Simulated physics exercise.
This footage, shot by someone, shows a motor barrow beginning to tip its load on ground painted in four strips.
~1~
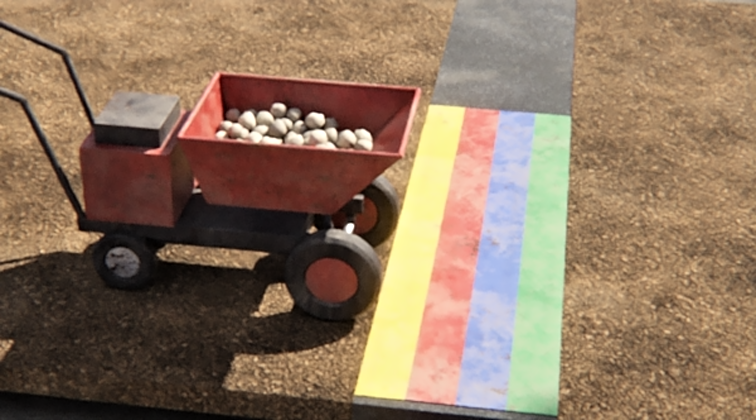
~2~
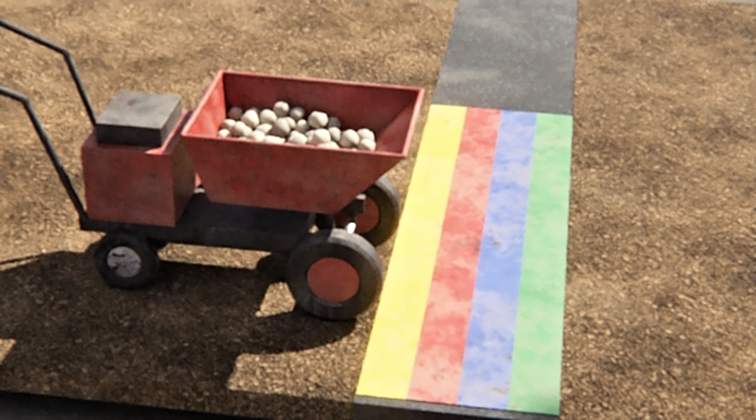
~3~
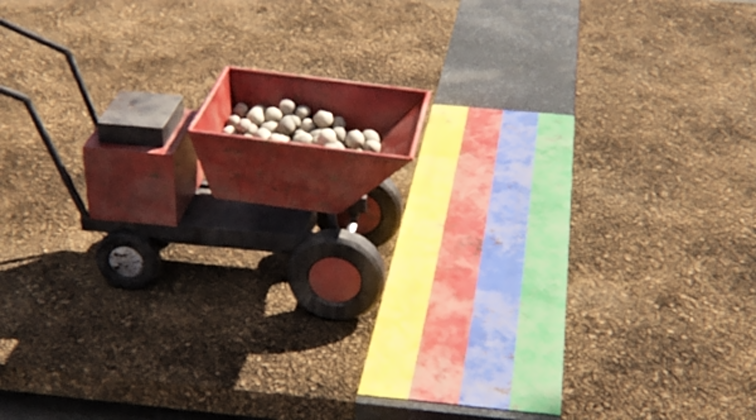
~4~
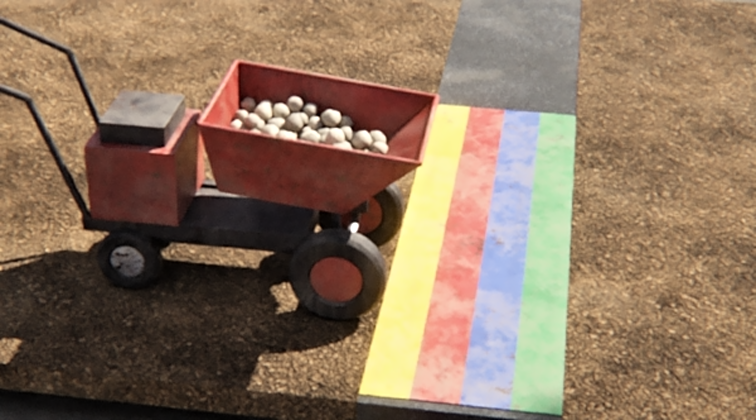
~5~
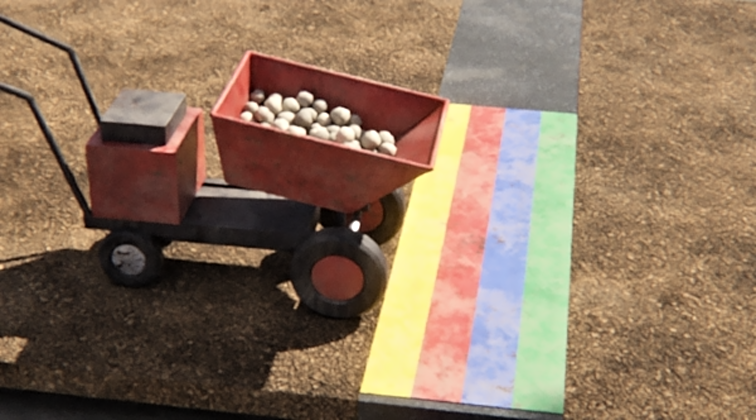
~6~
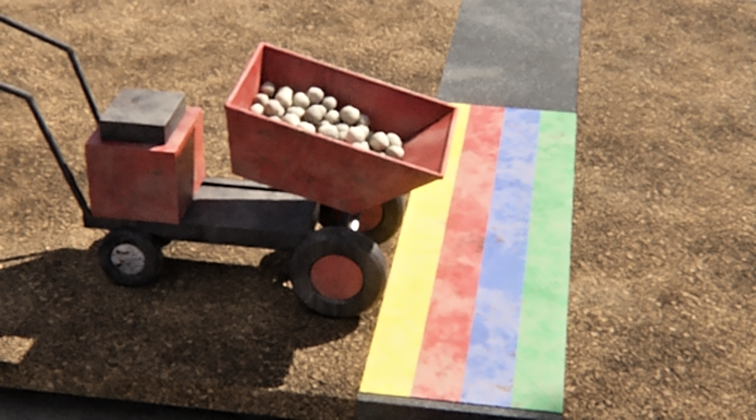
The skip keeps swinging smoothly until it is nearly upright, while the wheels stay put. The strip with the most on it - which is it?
That is the green strip.
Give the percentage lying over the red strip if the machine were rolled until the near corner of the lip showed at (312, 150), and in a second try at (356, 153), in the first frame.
First spot 30 per cent, second spot 10 per cent.
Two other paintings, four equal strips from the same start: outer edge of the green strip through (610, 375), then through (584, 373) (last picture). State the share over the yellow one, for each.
Shares in order: Close to 0 %; close to 0 %.
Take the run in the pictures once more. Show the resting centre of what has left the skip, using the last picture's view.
Once nothing moves, the middle sits near (557, 289).
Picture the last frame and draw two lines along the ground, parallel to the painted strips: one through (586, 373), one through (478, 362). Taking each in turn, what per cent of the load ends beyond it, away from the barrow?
In order, some 20 % then some 70 %.
Shortly afterwards, skip tipped steeply; the whole lot in the skip.
Next, skip tipped right over; the bulk in the skip; a little over the blue strip; a little over the green strip; only a few off the paint.
Some moments later, skip tipped right over; near a third in the skip; a little over the blue strip; near a third over the green strip; near a quarter off the paint.
In the end, skip tipped right over; near a third in the skip; none at all over the yellow strip; none at all over the red strip; a little over the blue strip; near a third over the green strip; near a quarter off the paint.
